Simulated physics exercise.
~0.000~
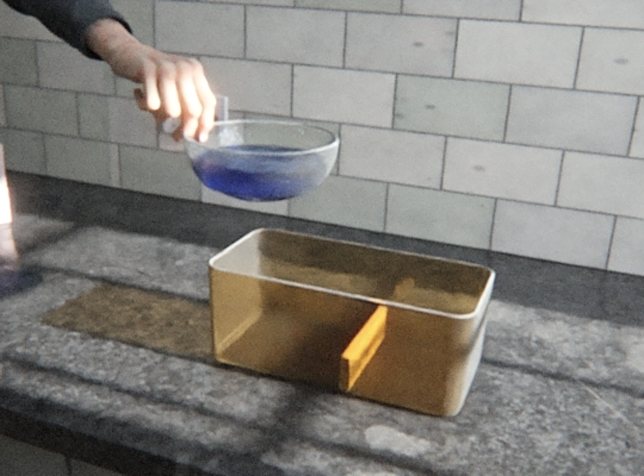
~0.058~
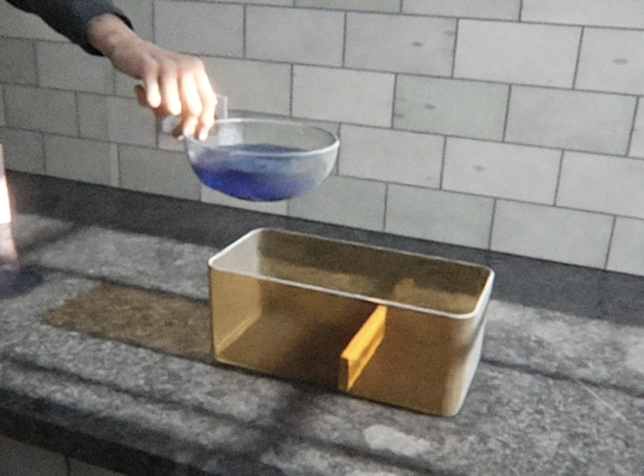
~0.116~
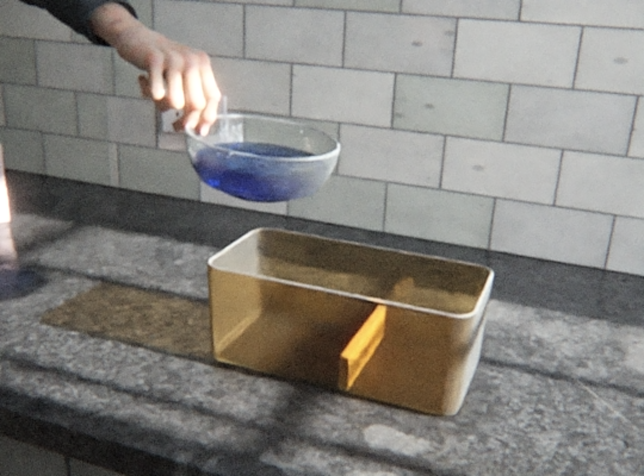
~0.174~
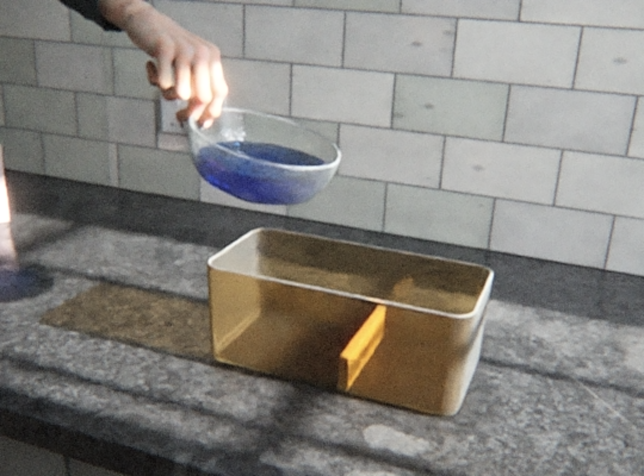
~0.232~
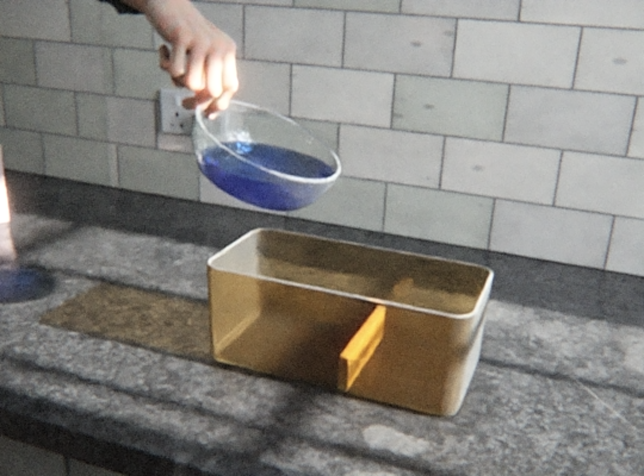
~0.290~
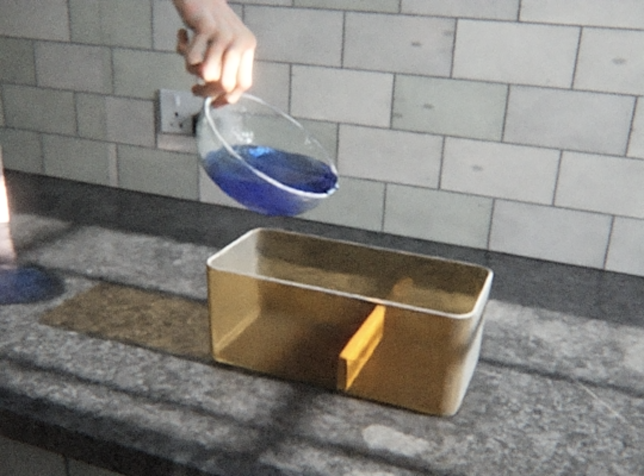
At first, a hand holds a clear round bowl of blue water level above an empty amber oblong basin with a low orange wall on its floor. The hand then lifts and moves right, tilting the bowl steadily toward the right until it slants steeply, the blue water gathering near its lower rim.
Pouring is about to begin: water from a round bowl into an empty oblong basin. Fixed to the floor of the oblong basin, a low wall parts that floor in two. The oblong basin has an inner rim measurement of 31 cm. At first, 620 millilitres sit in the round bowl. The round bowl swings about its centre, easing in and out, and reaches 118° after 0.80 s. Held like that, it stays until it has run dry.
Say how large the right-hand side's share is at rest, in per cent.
Its share is roughly 23 per cent.
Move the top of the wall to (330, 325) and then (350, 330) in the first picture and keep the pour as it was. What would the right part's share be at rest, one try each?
Roughly 65 per cent, then 45 per cent.
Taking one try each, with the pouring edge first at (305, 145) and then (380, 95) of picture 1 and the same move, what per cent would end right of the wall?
Respectively about 10 and 65 percent.
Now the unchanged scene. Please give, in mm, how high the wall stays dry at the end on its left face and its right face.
24 mm left, 34 mm right.
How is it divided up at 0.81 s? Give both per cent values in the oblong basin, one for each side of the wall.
72 on the left and 22 on the right, roughly.
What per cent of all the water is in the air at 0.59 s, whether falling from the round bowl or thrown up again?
Roughly 9 percent.
By 0.59 s the tilt is 100° and 6 per cent is still to pour, 64 is left of the wall and 22 right of it.
By 0.81 s the tilt is 118° and 0 per cent is still to pour, 73 is left of the wall and 22 right of it.
By 1.05 s the tilt is 118° and 0 per cent is still to pour, 74 is left of the wall and 23 right of it.
By 1.30 s the tilt is 118° and 0 per cent is still to pour, 74 is left of the wall and 23 right of it.
At rest 74 per cent lies left of the wall, 23 right of it and 3 outside.
